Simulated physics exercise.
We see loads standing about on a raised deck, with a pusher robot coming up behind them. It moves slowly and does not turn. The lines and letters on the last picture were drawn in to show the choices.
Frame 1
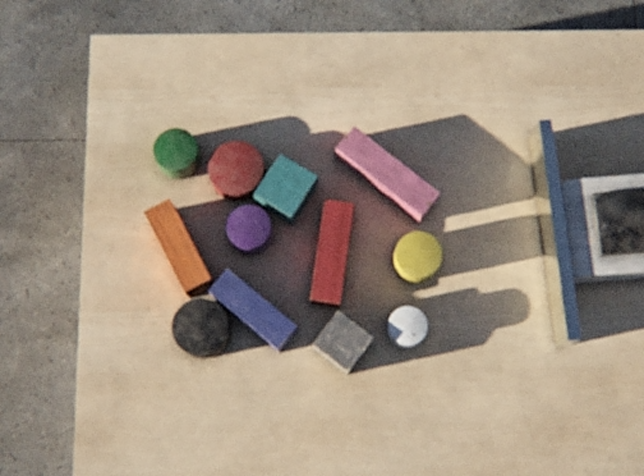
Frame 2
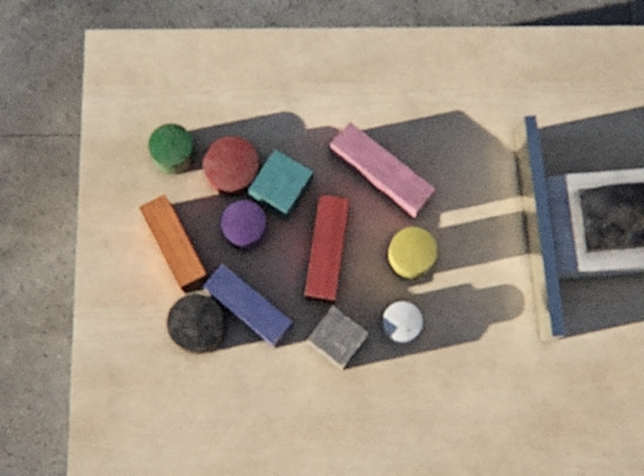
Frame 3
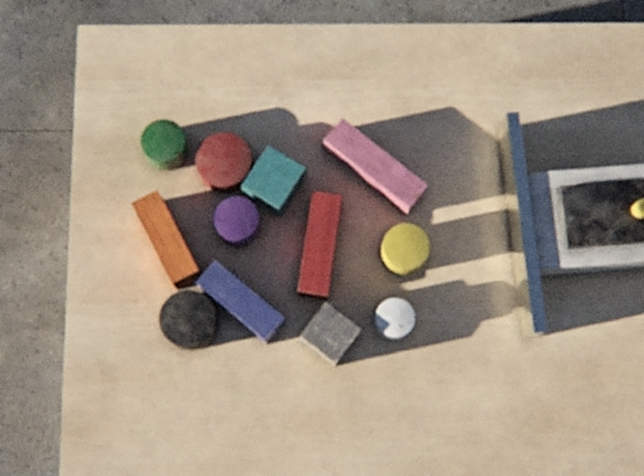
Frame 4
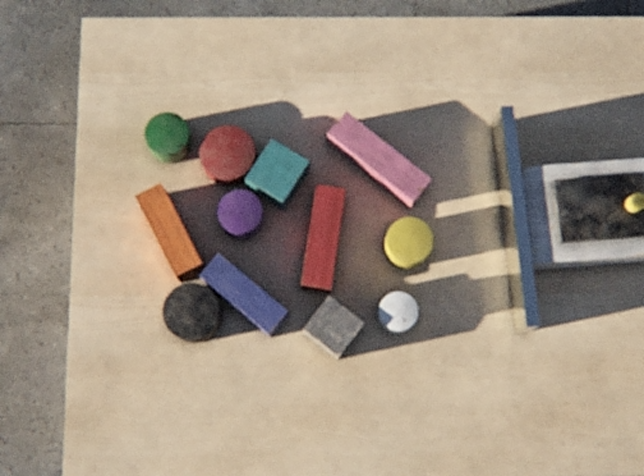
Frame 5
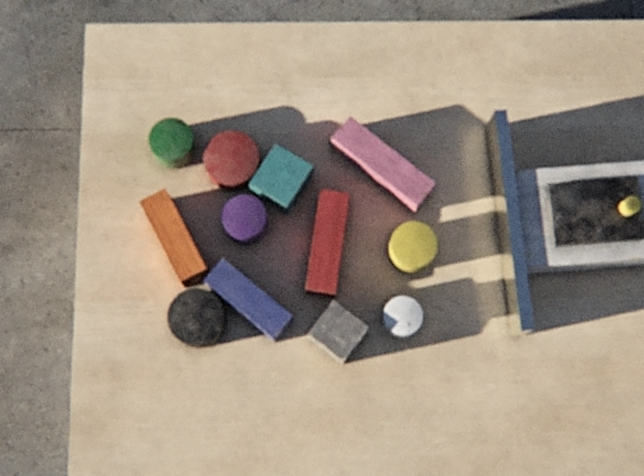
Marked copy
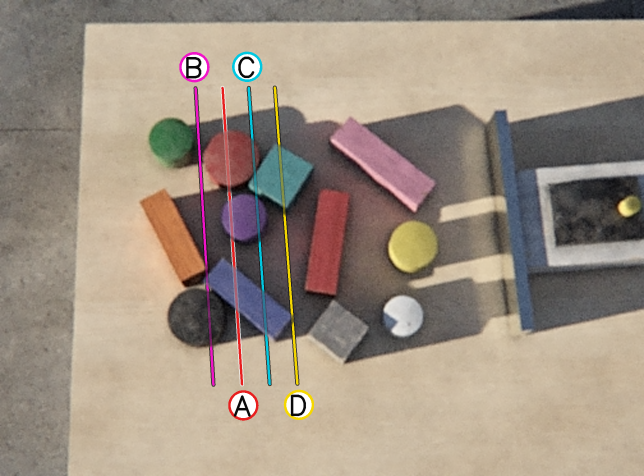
A pusher robot with a wide blue blade creeps left across a pale raised deck above grey floor, seen from overhead. Ahead of it, loads stand in a loose cluster: green, red and purple canisters and a turquoise crate among orange, blue, red and pink bars, with black, yellow and white canisters and a grey crate. The blade closes the gap slightly without turning, the loads stay still, and the camera drifts slightly.
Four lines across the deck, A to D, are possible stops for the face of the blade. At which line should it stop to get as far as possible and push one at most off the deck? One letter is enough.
No second one falls up to B.
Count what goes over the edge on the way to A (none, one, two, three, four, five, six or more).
By then, none.
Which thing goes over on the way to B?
It is the orange stick.
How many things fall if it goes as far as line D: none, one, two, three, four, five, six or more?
The count is none.
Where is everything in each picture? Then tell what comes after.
In the first frame, blue bar (254, 311); purple canister (250, 231); turquoise crate (286, 190).
In the second frame, robot (619, 217); pink bar (382, 170).
In the third frame, robot (600, 214); green canister (165, 145).
In the fourth frame, robot (594, 208); white canister (397, 313).
In the fifth frame, robot (588, 212); grey crate (338, 333); red canister (232, 161); red stick (328, 243).
On the marked copy, A at (232, 232); B at (204, 232); C at (259, 232); D at (286, 232).
Following B. Soon after the start, robot (477, 213); pink bar (349, 156); white canister (383, 318).
Later, robot (365, 214); orange stick (151, 244); green canister (160, 136).
In the end, robot (280, 214); orange stick over the edge; green canister (97, 148); one fallen.
As for the rest, A is within the limit but short; C is within the limit but short; D is within the limit but short.
